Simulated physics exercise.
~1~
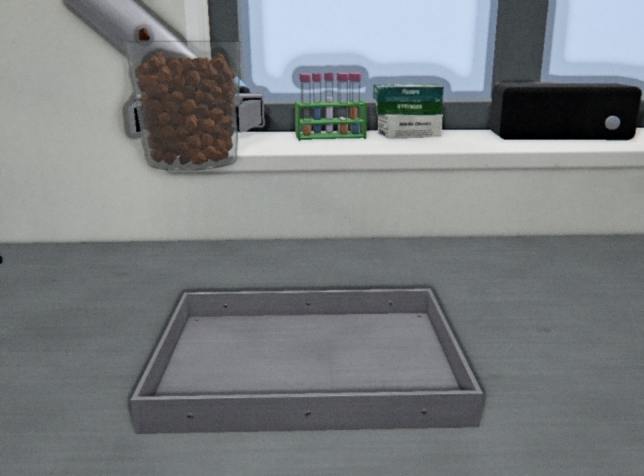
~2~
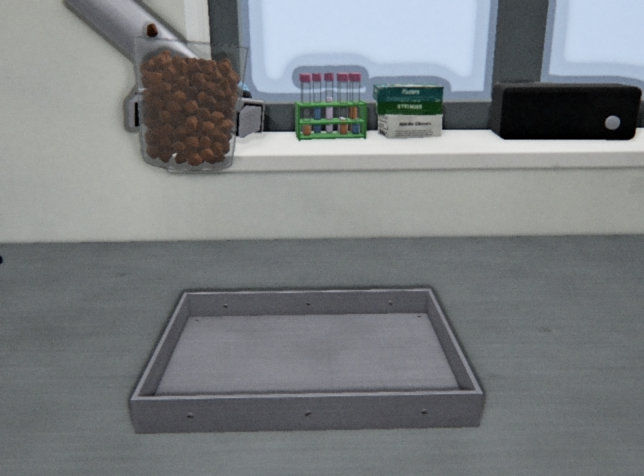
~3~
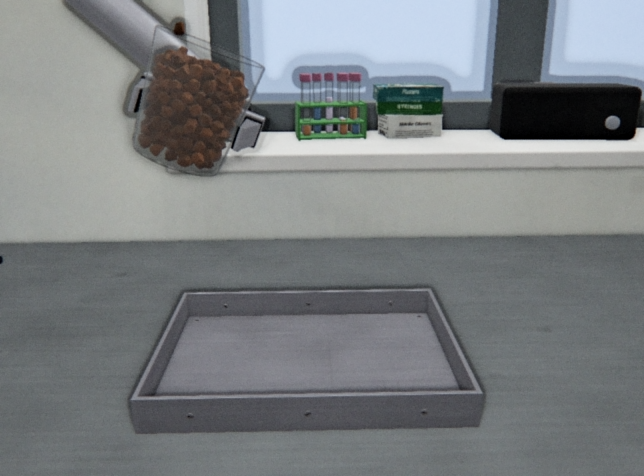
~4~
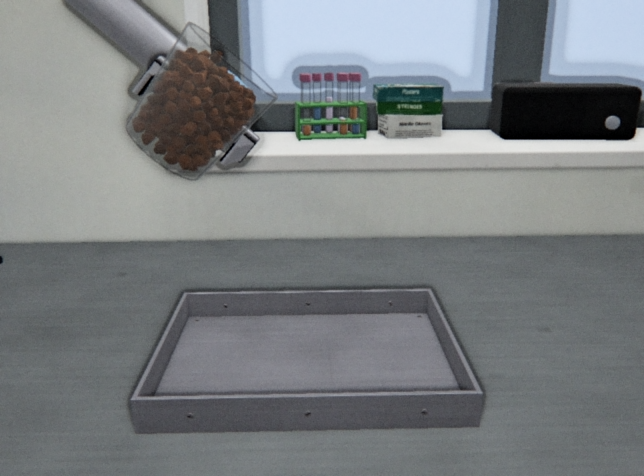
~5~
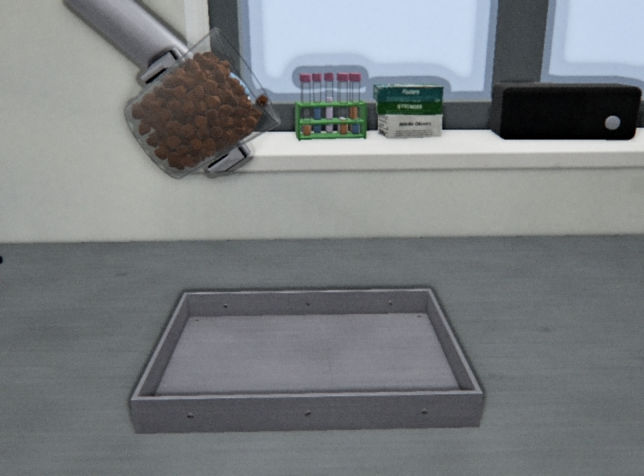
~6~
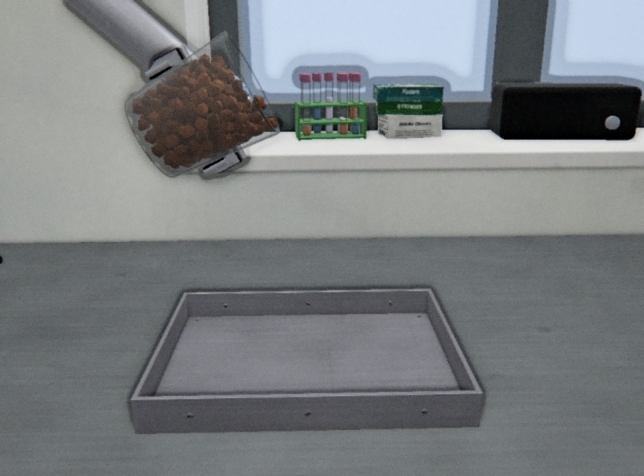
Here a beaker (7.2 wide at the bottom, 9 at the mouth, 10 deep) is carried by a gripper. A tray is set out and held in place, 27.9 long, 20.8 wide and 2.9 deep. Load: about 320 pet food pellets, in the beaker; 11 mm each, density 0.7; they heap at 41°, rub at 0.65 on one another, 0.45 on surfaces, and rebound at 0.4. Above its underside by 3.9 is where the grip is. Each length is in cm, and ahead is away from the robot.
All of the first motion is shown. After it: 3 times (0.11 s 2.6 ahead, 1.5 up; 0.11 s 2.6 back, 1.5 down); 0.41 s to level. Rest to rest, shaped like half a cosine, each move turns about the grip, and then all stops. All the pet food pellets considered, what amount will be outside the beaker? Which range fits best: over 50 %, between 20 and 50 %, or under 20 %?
The range that fits is between 20 and 50 %.
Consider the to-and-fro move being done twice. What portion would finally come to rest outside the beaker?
30 per cent or so.
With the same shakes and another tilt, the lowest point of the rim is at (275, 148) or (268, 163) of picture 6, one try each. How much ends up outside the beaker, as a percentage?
First try about 65 per cent, second try about 85 per cent.
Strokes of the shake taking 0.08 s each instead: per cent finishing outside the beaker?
I'd expect close to 55 per cent then.
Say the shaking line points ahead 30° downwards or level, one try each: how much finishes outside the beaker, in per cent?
Result: Approx. 10 % and 25 %, one try each.
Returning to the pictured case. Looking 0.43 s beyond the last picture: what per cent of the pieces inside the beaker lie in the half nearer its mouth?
I'd guess about 60 percent of it.
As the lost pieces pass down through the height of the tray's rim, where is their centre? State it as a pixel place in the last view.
I'd put it somewhere near (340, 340).
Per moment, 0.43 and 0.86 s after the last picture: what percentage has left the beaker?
At the first moment 25 per cent, at the second 40 per cent.
Then, 0.43 s after the last picture, tilted 63° forward, highest piece 28 above the table; 248 in the beaker, 48 in the tray, 27 in flight or on a rim.
Then, 0.86 s after the last picture, tilted 34° forward, highest piece 28 above the table; 195 in the beaker, 121 in the tray, 2 on the table or floor, 5 in flight or on a rim.
Then, 1.27 s after the last picture, level, highest piece 29 above the table; 195 in the beaker, 126 in the tray, 2 on the table or floor.
Then, 2.32 s after the last picture, level, highest piece 29 above the table; 195 in the beaker, 126 in the tray, 2 on the table or floor.
Final count, 195 in the beaker, 126 in the tray, 2 on the table or floor. That is 40 % outside the beaker.
